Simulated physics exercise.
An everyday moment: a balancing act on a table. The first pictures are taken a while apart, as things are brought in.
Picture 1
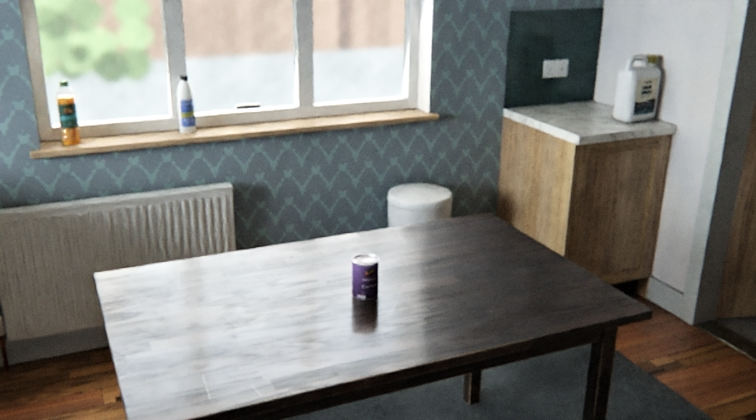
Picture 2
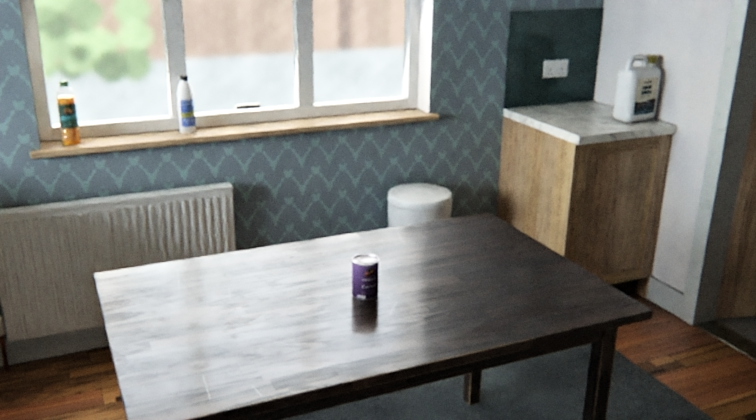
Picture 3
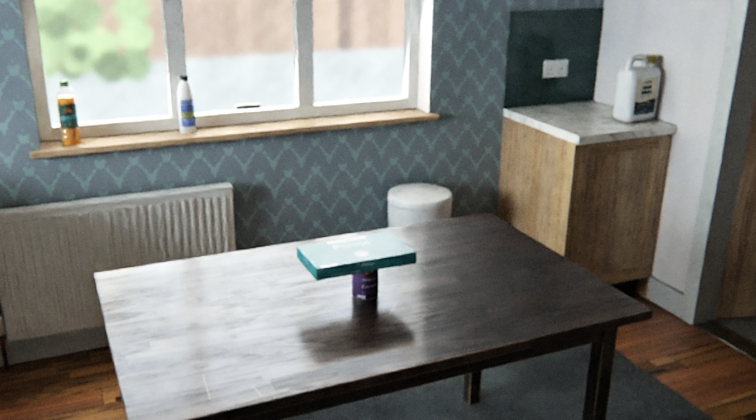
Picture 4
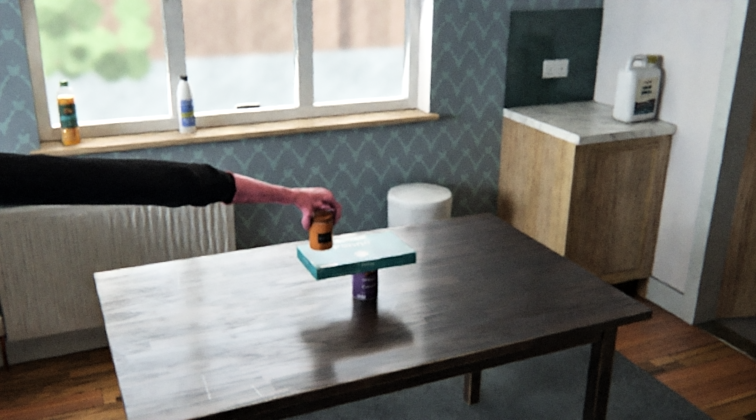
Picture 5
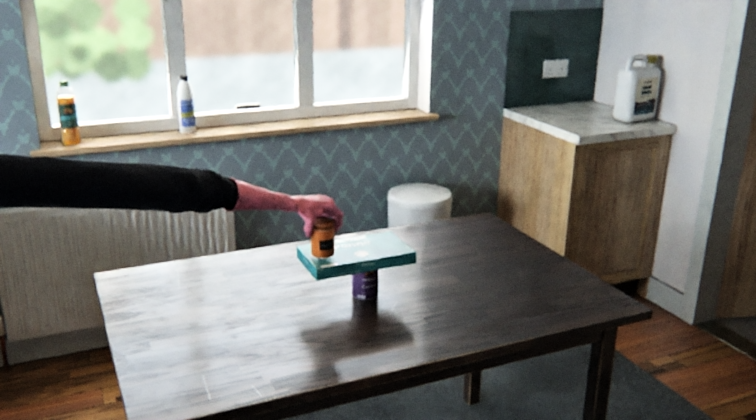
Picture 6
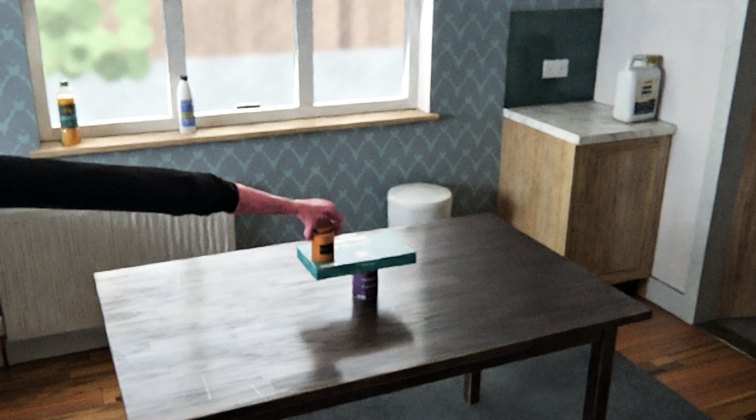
A hand lowers an orange jar onto a teal slab resting on a purple tin.
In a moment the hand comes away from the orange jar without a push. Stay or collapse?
Outcome: The stack gives way.
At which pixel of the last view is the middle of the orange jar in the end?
At about (277, 308).
Then, 0.40 s after the last picture, orange jar now fallen; turquoise packet tipped 29° from how it was.
Then, 0.60 s after the last picture, turquoise packet tipped 50° from how it was.
Then, 0.90 s after the last picture, turquoise packet tipped 35° from how it was.
At rest, fallen, orange jar; moved from the start, turquoise packet; purple tin in place. Seen from the same camera at the end, orange jar near (277, 308). The stack loses its balance.
